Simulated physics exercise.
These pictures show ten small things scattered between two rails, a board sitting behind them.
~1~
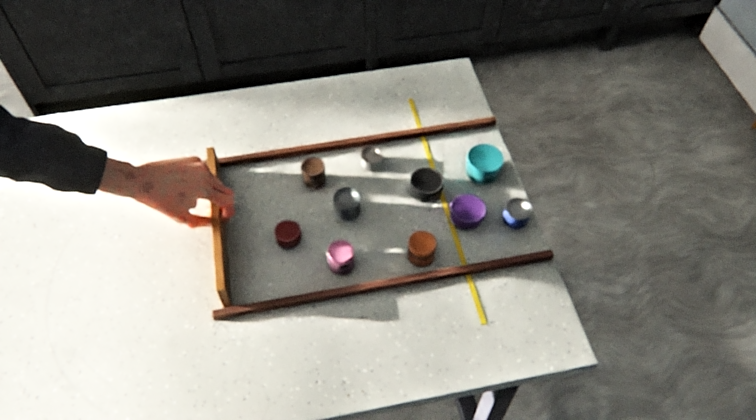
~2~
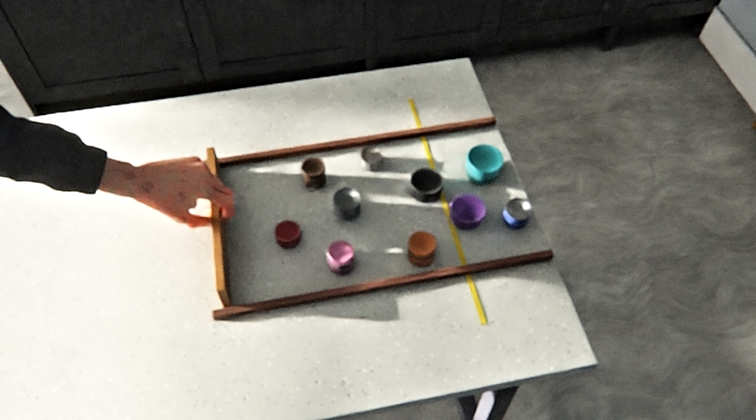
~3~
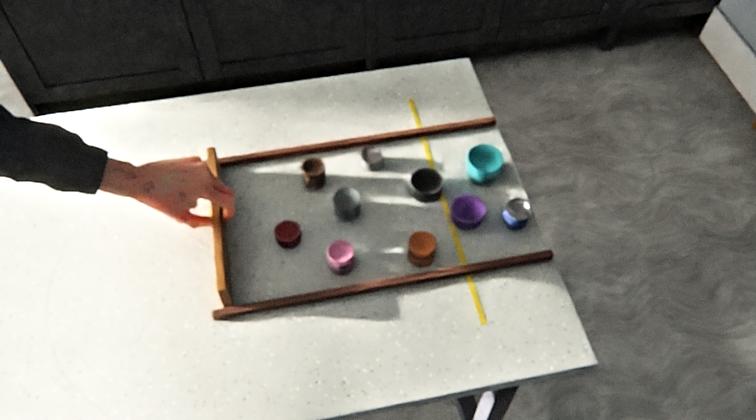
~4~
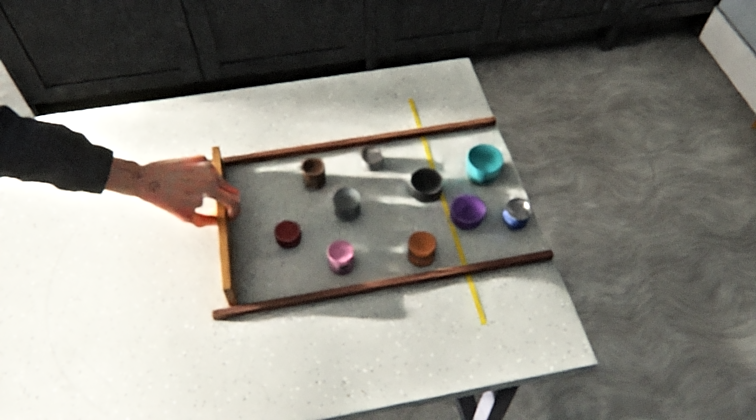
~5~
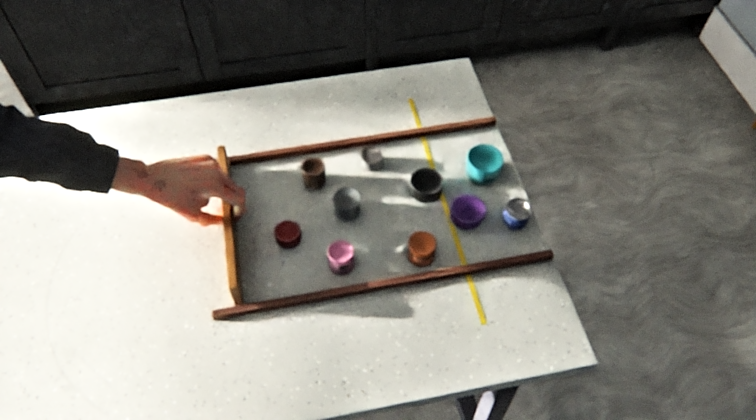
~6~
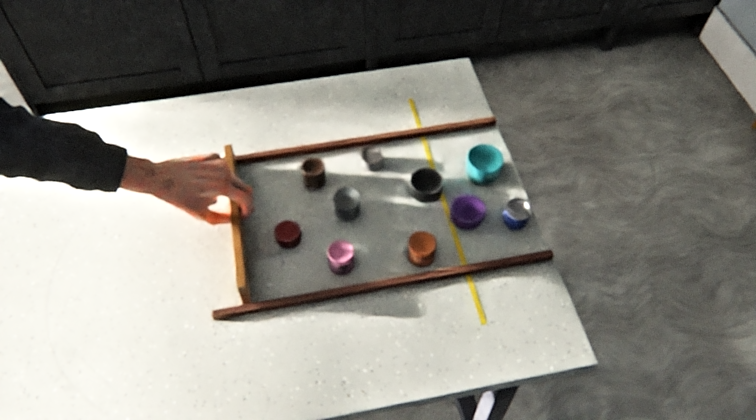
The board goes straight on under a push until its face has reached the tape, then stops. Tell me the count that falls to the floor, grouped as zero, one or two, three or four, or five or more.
The count is zero.
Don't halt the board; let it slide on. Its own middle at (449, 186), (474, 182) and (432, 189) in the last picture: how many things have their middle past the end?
First 0, then 2, then 0.
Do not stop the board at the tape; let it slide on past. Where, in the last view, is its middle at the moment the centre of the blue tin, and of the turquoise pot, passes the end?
When the blue tin crosses, the middle is near (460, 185); when the turquoise pot crosses, near (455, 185).
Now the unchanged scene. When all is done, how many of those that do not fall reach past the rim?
The total would be 1.
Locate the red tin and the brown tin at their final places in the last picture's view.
In the last picture, roughly (461, 210) and (443, 156).
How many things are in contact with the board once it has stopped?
The number is 5.
A little later, none off yet; blue tin at rest near (517, 215); turquoise pot at rest near (484, 165); purple pot at rest near (467, 213).
When it is over, the number that fall off is zero.
